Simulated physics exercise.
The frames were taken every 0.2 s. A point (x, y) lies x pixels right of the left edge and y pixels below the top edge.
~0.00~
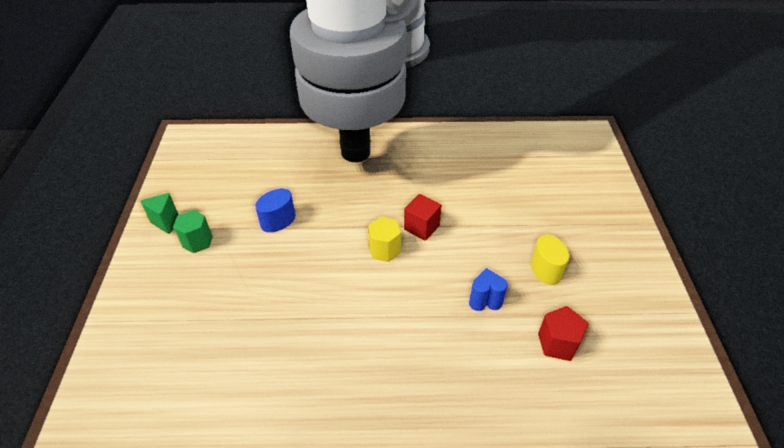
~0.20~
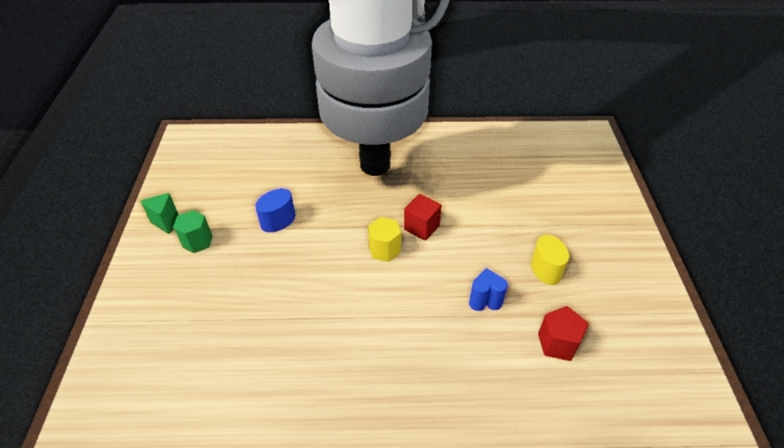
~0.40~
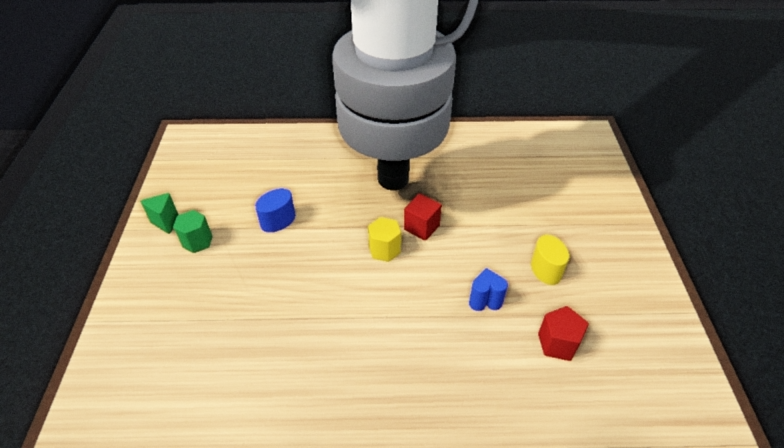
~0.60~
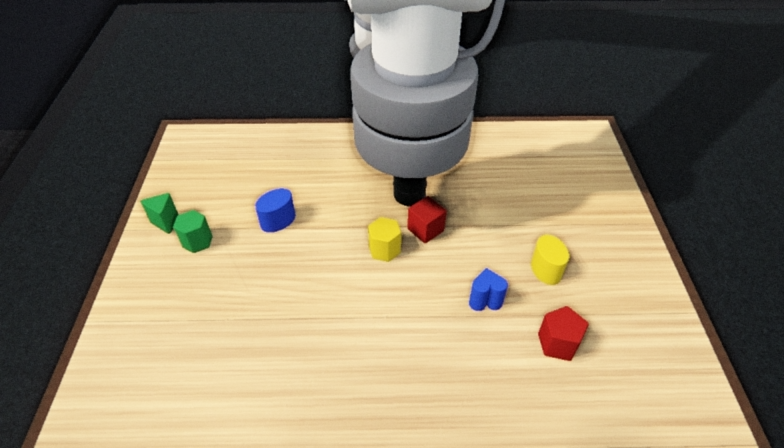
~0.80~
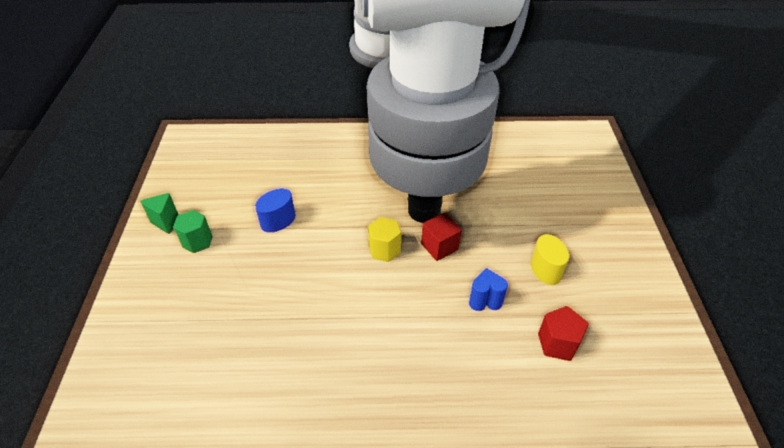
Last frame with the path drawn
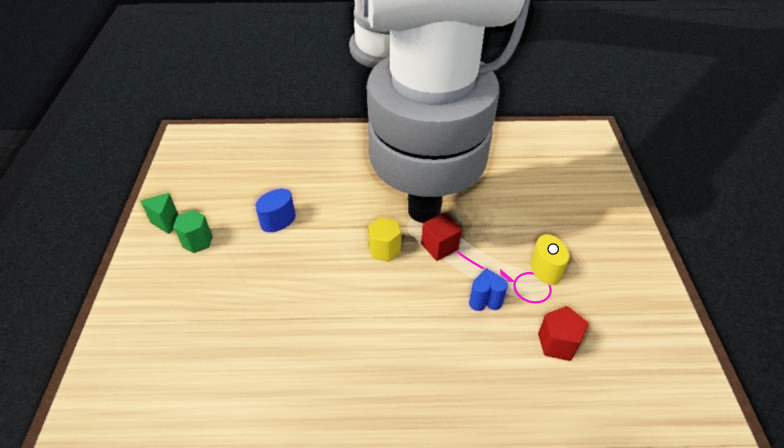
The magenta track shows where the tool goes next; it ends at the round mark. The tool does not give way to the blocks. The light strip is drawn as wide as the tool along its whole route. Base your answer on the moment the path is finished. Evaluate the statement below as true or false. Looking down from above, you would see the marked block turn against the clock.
The claim holds.
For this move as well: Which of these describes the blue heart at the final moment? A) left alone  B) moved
Correct choice: B.
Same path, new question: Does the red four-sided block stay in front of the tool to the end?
No, it doesn't check out.
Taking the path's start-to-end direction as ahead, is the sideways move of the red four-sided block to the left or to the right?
Sideways, to the right.
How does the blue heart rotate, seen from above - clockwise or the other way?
Looking down, it rotates clockwise.
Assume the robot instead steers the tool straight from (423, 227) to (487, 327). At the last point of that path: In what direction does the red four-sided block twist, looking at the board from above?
Overhead view: Anti-clockwise.
Path on the board, from (423, 227) via (454, 250) and (490, 272), ending at (532, 287); the dot is on the yellow oval.
The first path, step by step. One third of the way, tool (457, 235); red four-sided block (471, 253), turned 25° clockwise.
Two thirds of the way, tool (493, 257); red four-sided block (507, 278), turned 35° clockwise; blue heart (507, 302), turned 50° clockwise.
At the end, tool (537, 273); yellow six-sided block in place; red four-sided block (528, 292), turned 65° clockwise; blue heart (515, 313), turned 75° clockwise; yellow oval (559, 249), turned 20° anticlockwise.
